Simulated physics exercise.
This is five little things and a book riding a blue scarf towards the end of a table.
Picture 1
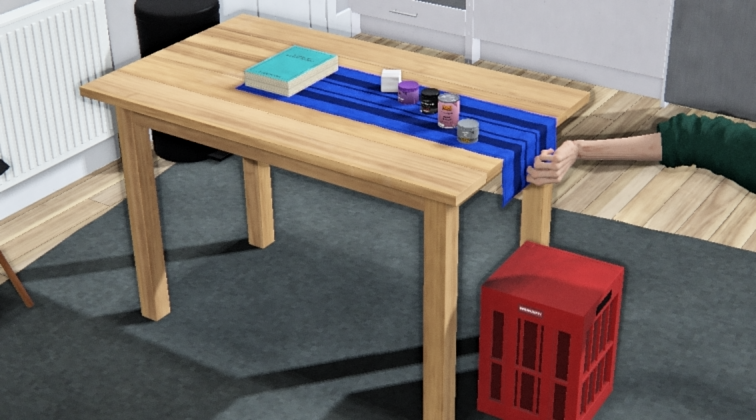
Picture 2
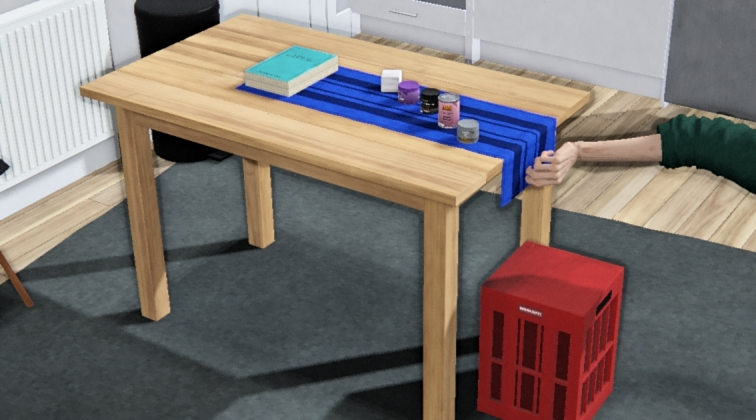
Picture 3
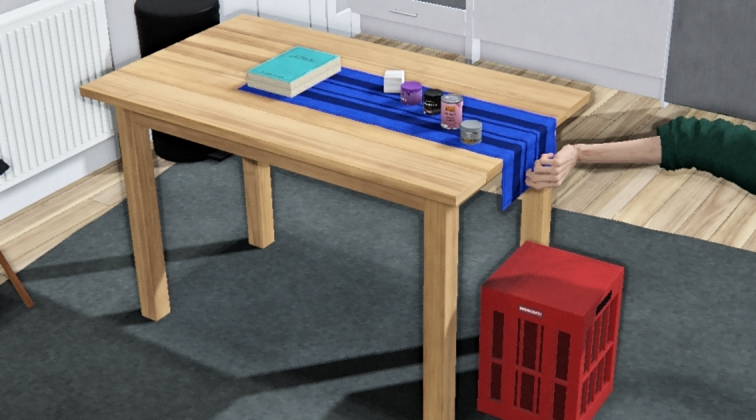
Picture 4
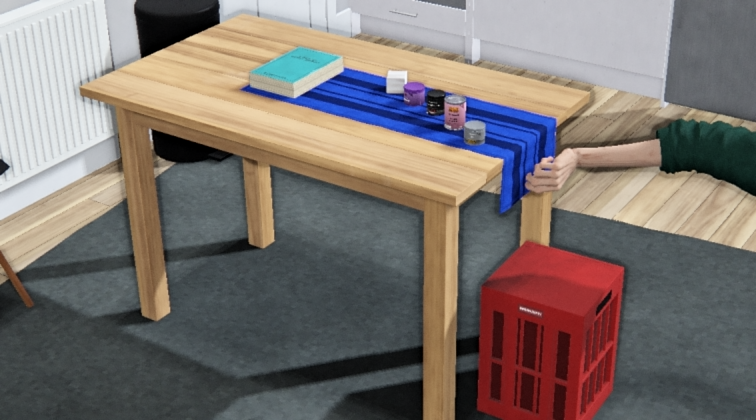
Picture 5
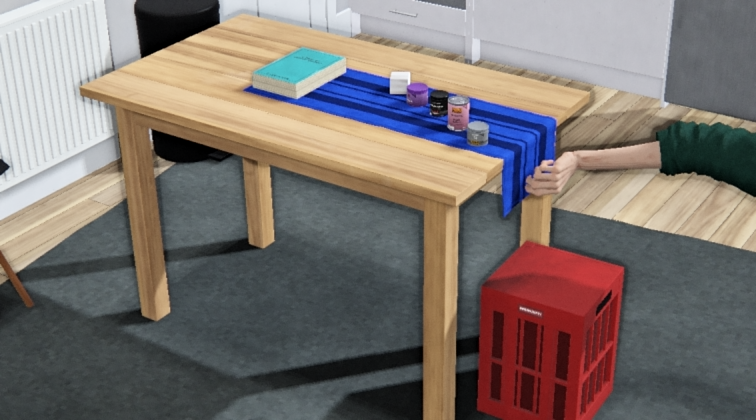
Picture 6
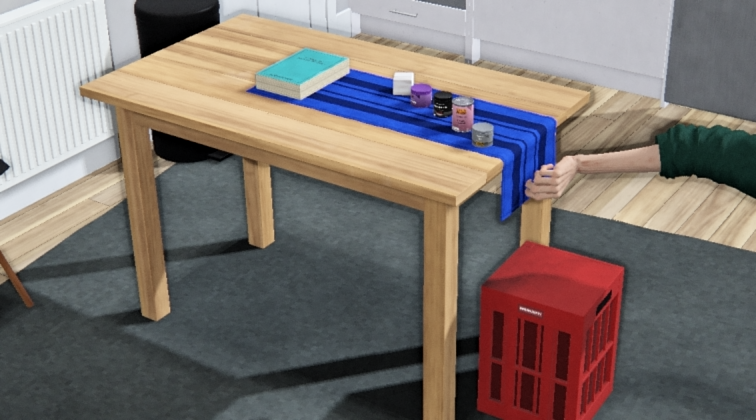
A blue scarf slid slowly a short way to the right along a wooden table, carrying a book and five small items with it, while a hand gripped its hanging end above a red crate.
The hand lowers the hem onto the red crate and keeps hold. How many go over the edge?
It carries off two.
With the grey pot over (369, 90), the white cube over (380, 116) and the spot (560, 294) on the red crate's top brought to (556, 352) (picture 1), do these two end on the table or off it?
The grey pot holds on; the white cube is carried off.
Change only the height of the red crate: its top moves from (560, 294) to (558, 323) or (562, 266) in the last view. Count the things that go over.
The count: 3 and 1.
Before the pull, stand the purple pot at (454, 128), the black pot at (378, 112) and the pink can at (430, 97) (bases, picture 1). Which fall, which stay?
The purple pot goes over; the black pot keeps its place on top; the pink can does not fall.
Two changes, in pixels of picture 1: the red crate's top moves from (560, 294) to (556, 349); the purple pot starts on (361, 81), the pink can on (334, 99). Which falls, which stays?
The purple pot does not fall; the pink can does not fall.
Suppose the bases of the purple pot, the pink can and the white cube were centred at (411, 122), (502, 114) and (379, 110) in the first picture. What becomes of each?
The purple pot remains up, the pink can tumbles off, the white cube survives.
Soon after, hem near (527, 227); all still up.
After that, hem on the crate; grey pot and pink can gone.
In the end, hem on the crate; grey pot and pink can gone. The answer is two.
